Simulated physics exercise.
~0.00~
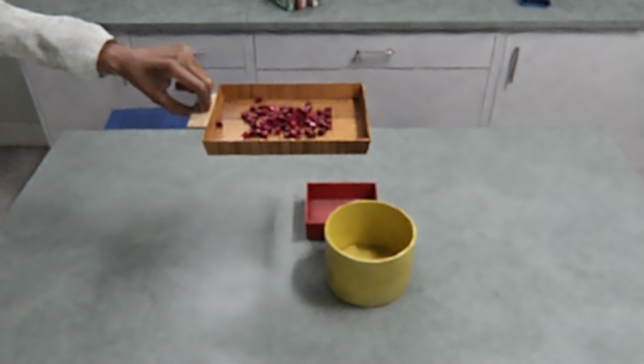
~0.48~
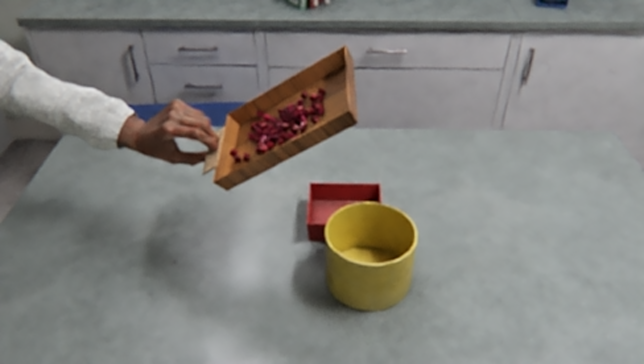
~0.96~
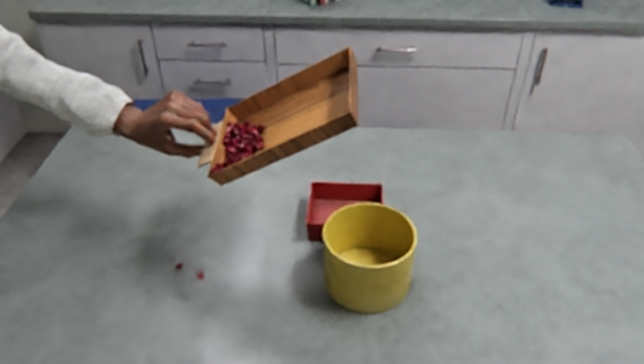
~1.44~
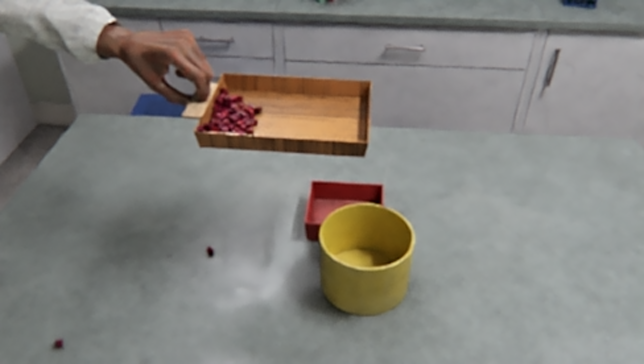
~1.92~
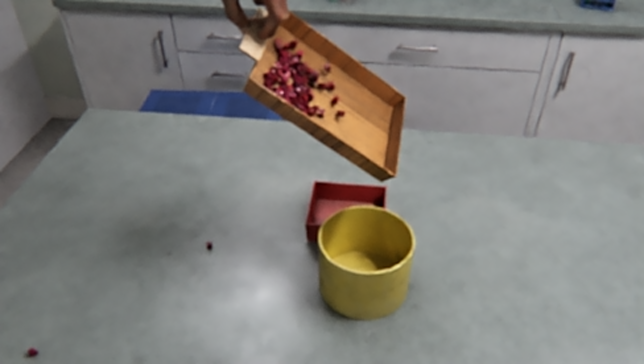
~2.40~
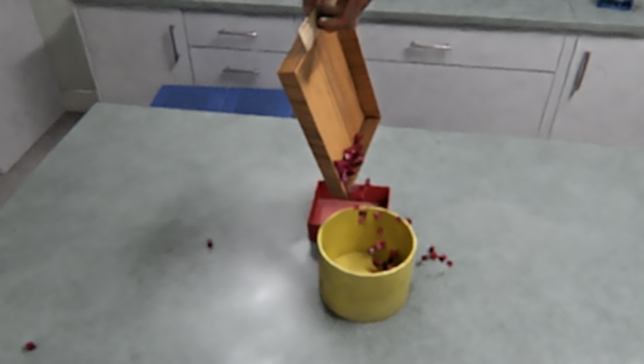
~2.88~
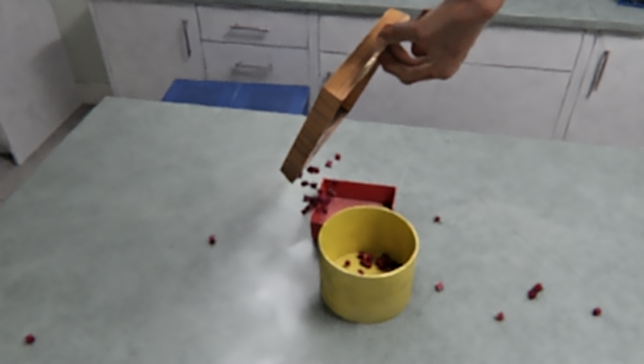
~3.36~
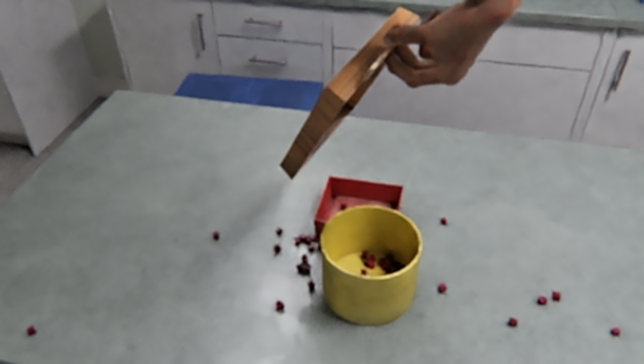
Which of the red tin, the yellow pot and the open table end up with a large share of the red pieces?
The yellow pot and the open table each end up with a large share of the pieces. The red tin catches only a few.
